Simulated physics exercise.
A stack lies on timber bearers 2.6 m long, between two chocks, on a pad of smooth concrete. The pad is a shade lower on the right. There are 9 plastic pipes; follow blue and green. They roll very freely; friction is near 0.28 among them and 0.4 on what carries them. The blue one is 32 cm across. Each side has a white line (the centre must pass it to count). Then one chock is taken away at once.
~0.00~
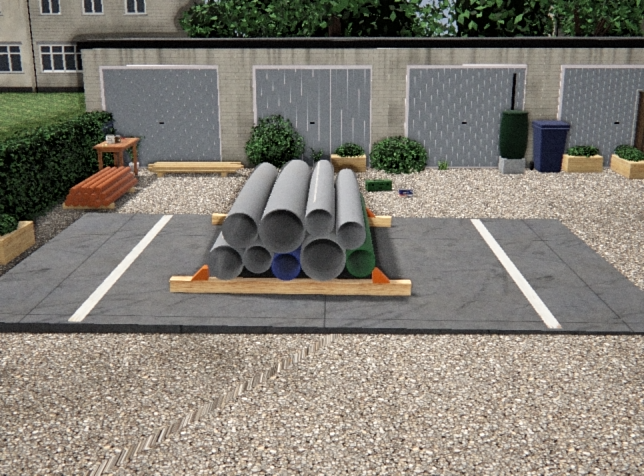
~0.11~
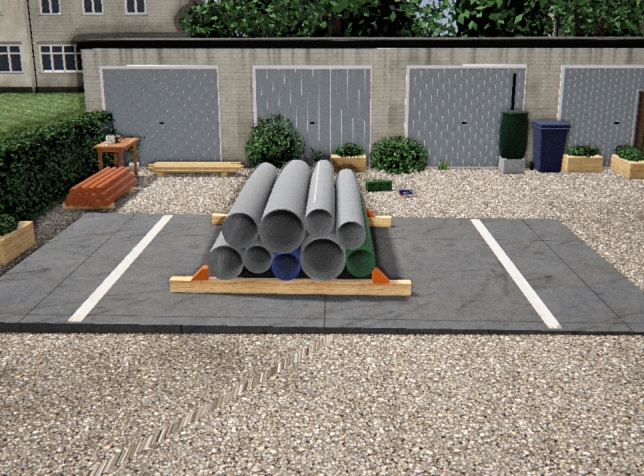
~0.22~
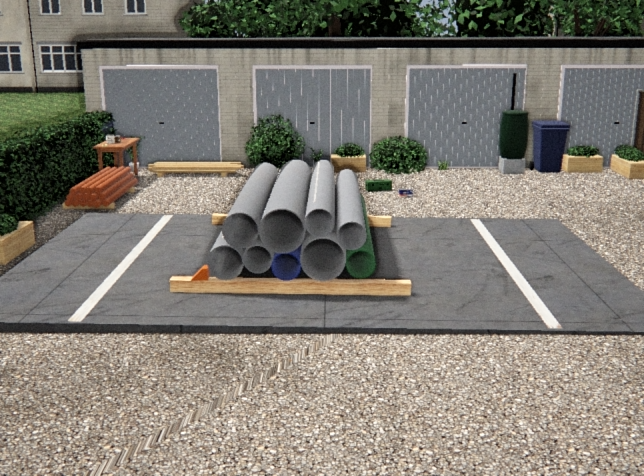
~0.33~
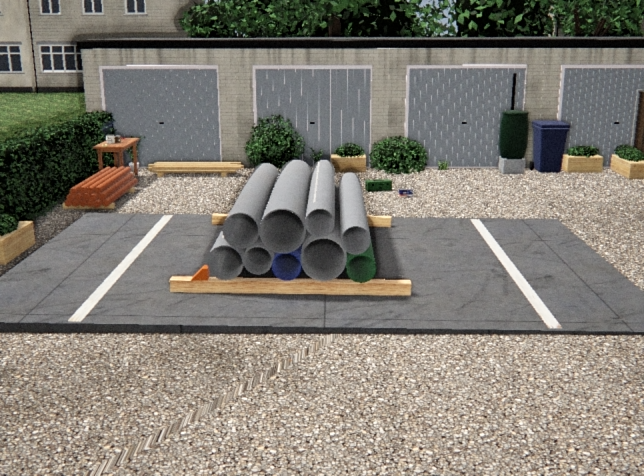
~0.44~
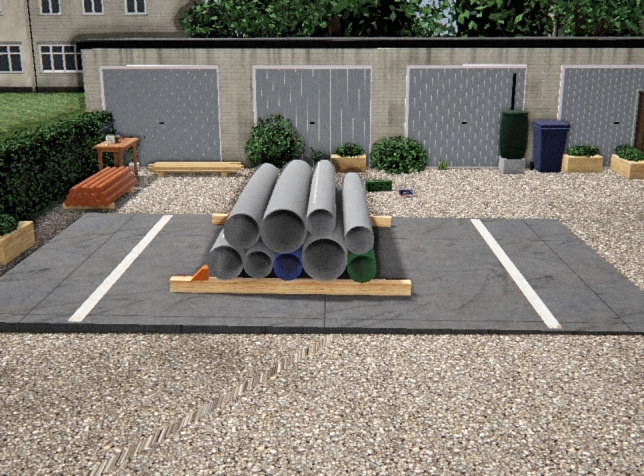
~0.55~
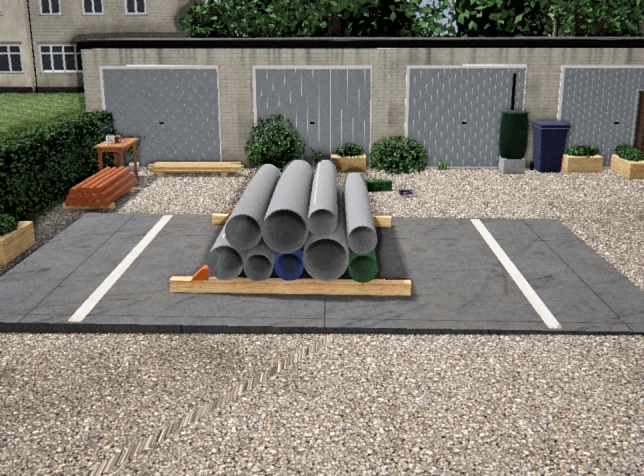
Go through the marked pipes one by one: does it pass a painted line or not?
Blue crosses a line. Green gets beyond a line.
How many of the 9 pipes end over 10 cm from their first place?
8 of them.
Then, 2.6 s in, blue is on the bearers, 110 cm from the bearers' right end; green is on the bearers, 15 cm from the bearers' right end, rolling right; 0 over a line so far.
Then, 5.5 s in, blue is on the bearers, 40 cm from the bearers' right end, rolling right; green is past the right line; 4 over a line so far.
Then, 8.8 s in, blue is past the right line; green is past the right line; 6 over a line so far.
In the end (10.9 s), blue is past the right line; green is past the right line; 7 over a line so far.
